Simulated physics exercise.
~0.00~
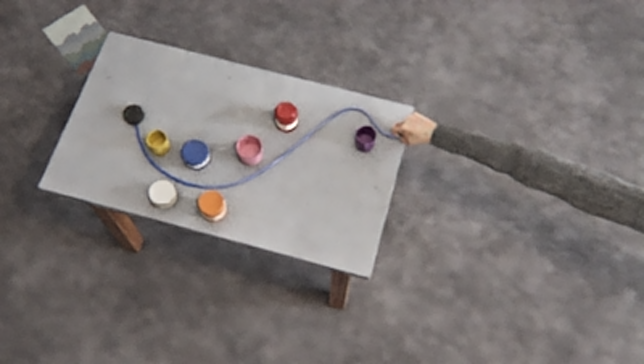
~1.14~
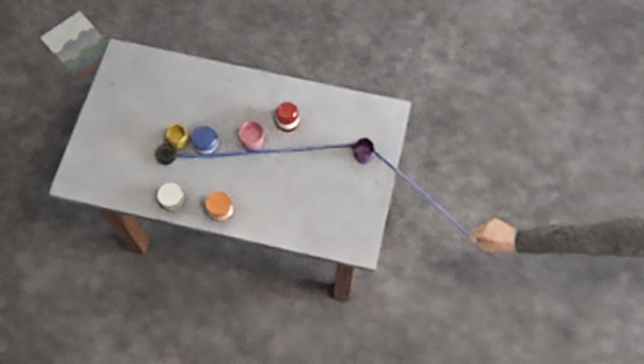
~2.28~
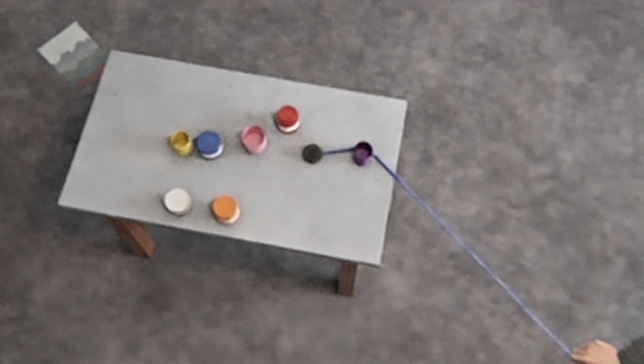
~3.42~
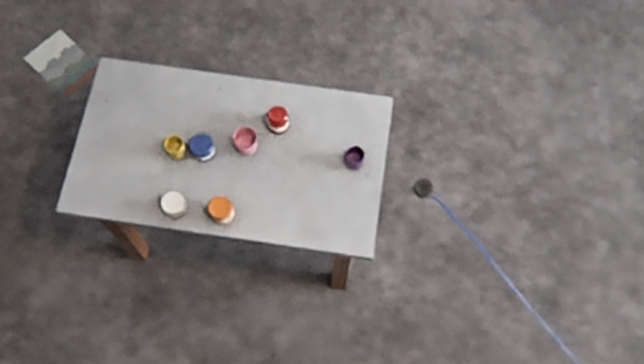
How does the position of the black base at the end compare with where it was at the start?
At the start it sits on the left part of the tabletop, near the yellow mug. By the end it is off the table, beyond the right edge and a little lower in the view.
